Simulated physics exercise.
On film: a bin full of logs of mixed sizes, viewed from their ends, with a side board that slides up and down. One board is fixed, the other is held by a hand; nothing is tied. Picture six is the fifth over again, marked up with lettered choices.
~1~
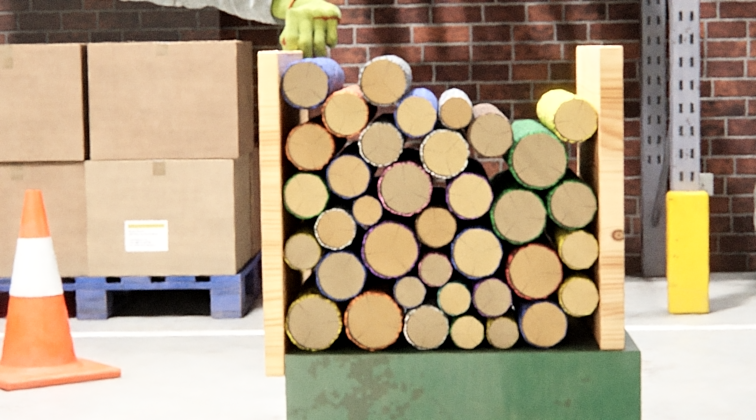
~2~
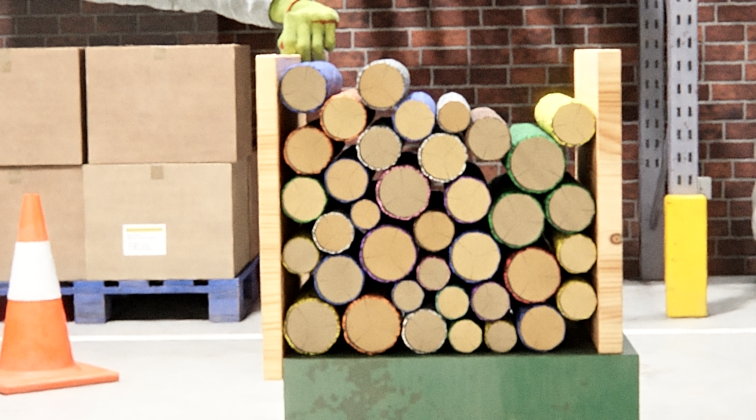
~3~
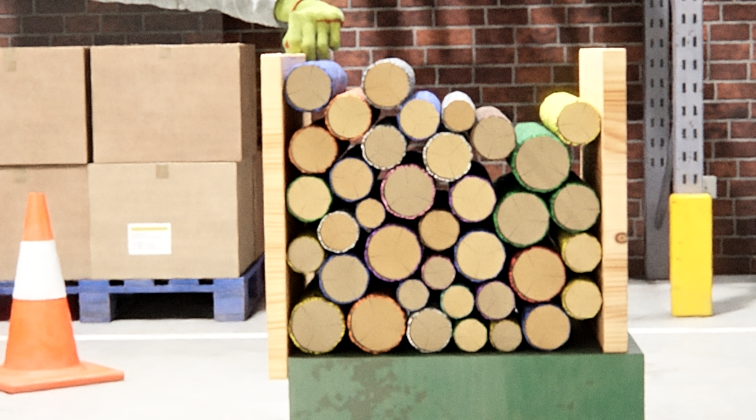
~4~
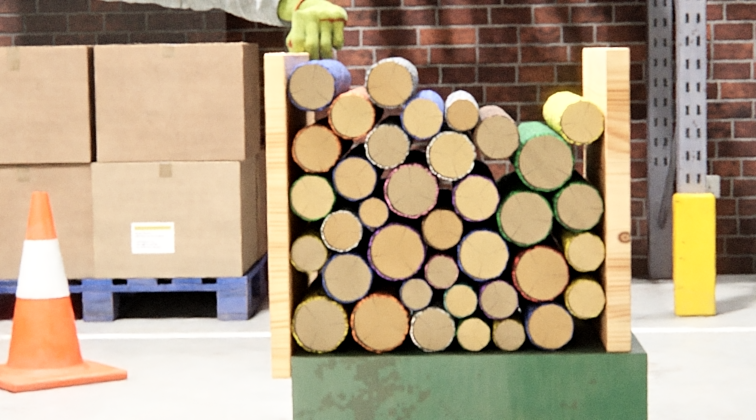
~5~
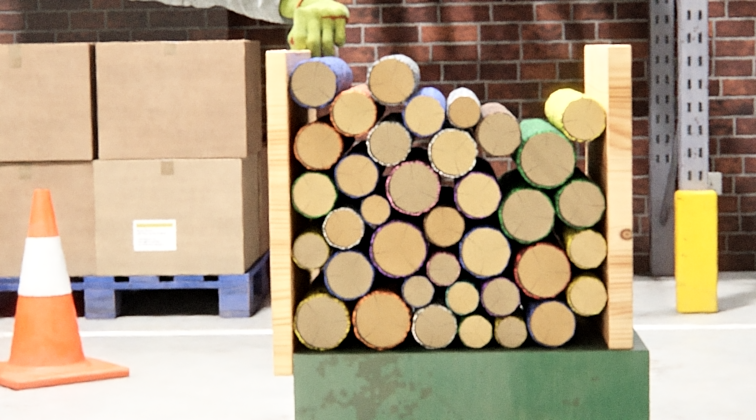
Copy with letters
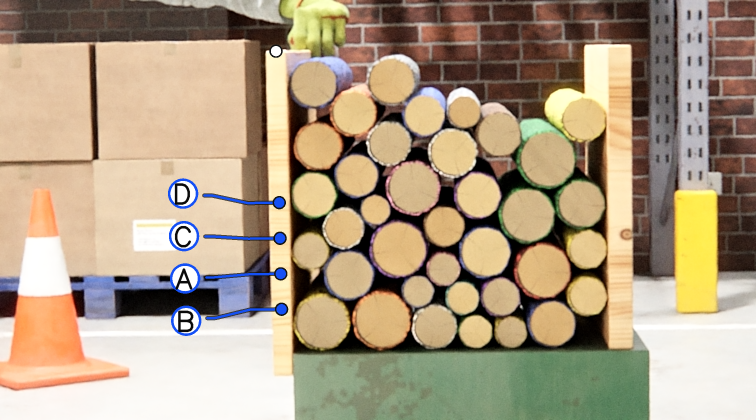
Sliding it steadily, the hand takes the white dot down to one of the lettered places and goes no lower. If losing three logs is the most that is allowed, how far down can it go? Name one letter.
Mark D is as low as it can go.
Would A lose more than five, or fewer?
It loses more than five.
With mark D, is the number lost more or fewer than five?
At D, fewer than five.
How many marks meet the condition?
One of the four.
On the copy, A at (281, 274); B at (281, 309); C at (280, 239); D at (279, 203); the white dot at (276, 51).
On D. First, top of the board (288, 119).
Then, top of the board (290, 198).
Finally, top of the board (290, 201), one out over the board.
By contrast, A more than three out over the board; B more than three out over the board; C four out over the board.
